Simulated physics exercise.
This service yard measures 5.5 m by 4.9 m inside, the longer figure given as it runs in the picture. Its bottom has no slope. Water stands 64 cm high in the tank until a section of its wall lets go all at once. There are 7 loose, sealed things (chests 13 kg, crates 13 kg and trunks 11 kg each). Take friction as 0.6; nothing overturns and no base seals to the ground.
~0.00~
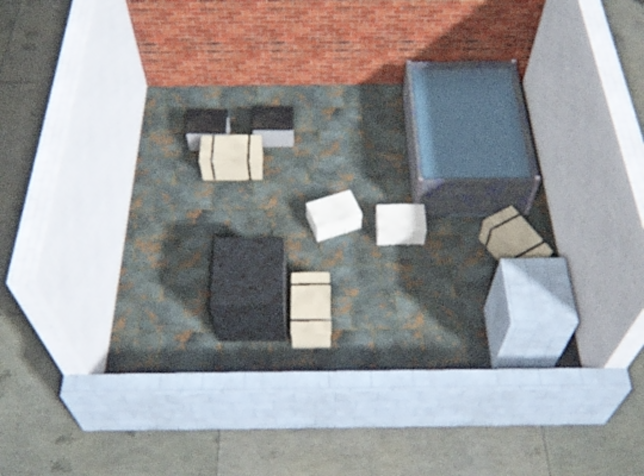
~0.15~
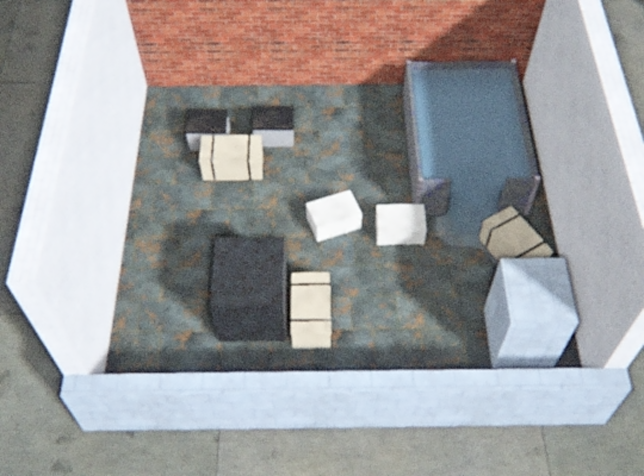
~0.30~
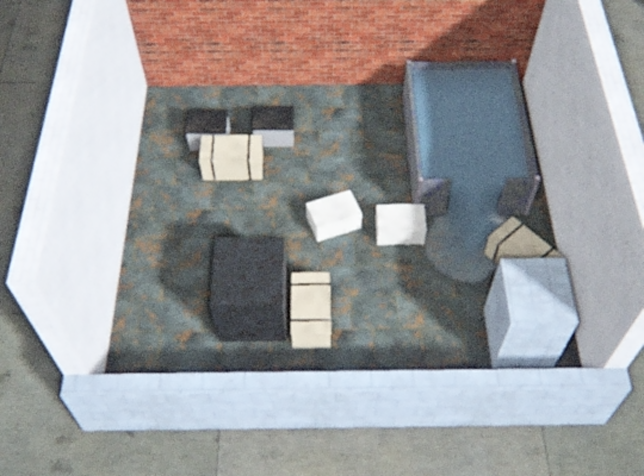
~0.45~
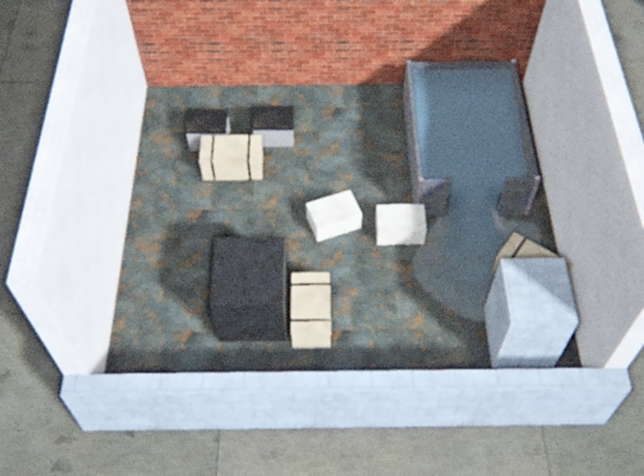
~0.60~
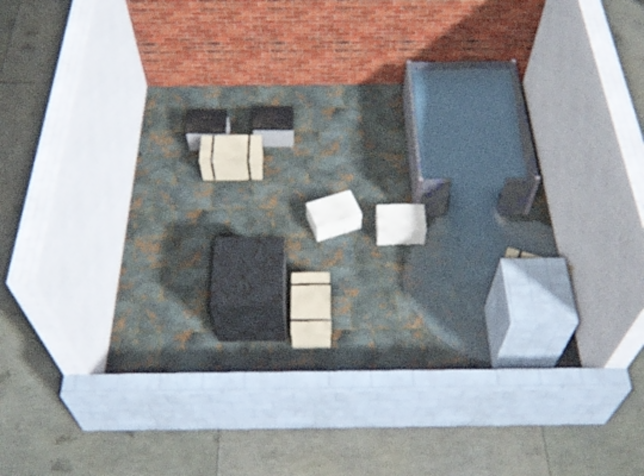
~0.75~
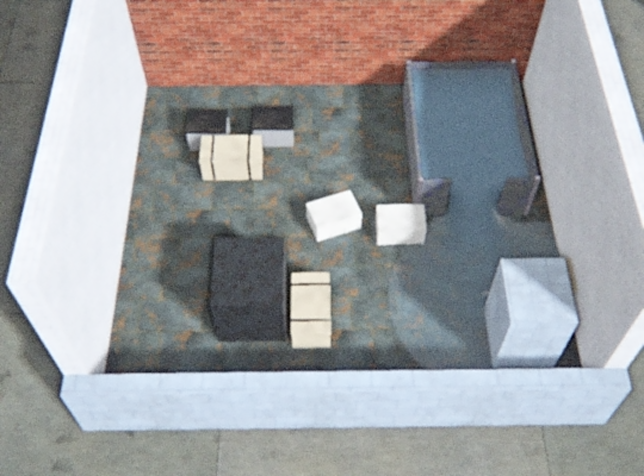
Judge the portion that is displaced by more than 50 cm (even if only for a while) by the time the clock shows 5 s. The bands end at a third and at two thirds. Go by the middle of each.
That comes to less than a third.
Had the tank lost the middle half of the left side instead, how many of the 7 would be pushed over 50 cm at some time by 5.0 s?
In that case 4 of them.
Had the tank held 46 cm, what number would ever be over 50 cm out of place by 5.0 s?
In that case 1 of them.
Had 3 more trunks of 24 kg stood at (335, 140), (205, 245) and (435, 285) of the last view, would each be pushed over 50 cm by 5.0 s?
In that order: Under, less, past it.
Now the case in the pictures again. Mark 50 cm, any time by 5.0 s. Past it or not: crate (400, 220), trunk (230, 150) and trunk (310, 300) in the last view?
In turn: Short of it, short of it, over.
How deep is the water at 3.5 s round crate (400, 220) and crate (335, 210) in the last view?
Roughly 1 and 0 cm.
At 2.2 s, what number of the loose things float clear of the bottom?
At that moment 1.
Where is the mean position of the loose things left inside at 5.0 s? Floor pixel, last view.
At about (300, 205).
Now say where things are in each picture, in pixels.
In the first picture, a trunk at (518, 236), on the bottom; a chest at (273, 117) rests on the ground; 2.9 m2 under water; 0 of 7 have shifted.
In the second picture, a trunk at (518, 236) rests on the ground; a chest at (273, 117), on the bottom; 3.2 m2 under water; 0 of 7 have shifted.
In the third picture, a trunk at (526, 246), on the bottom, 18 cm from its start; a chest at (273, 117), on the bottom; water covers 3.7 m2; 1 of 7 have shifted.
In the fourth picture, a trunk at (535, 261) rests on the ground, 40 cm from its start; a chest at (273, 117) rests on the ground; water covers 4.5 m2; 1 of 7 have shifted.
In the fifth picture, a trunk at (537, 272), on the bottom, 55 cm from its start; a chest at (273, 117), on the bottom; 5.5 m2 under water; 1 of 7 have shifted.
In the sixth picture, a trunk at (541, 274) rests on the ground, 60 cm from its start; a chest at (273, 117) rests on the ground; 6.4 m2 under water; 1 of 7 have shifted.
After 1.1 s 1 of 7 are over 50 cm from their spots; 1 afloat.
After 2.2 s 1 of 7 are over 50 cm from their spots; 1 afloat.
After 3.5 s 1 of 7 are over 50 cm from their spots; 2 afloat.
After 5.0 s 2 of 7 are over 50 cm from their spots, and 2 have been at some point; 2 afloat.
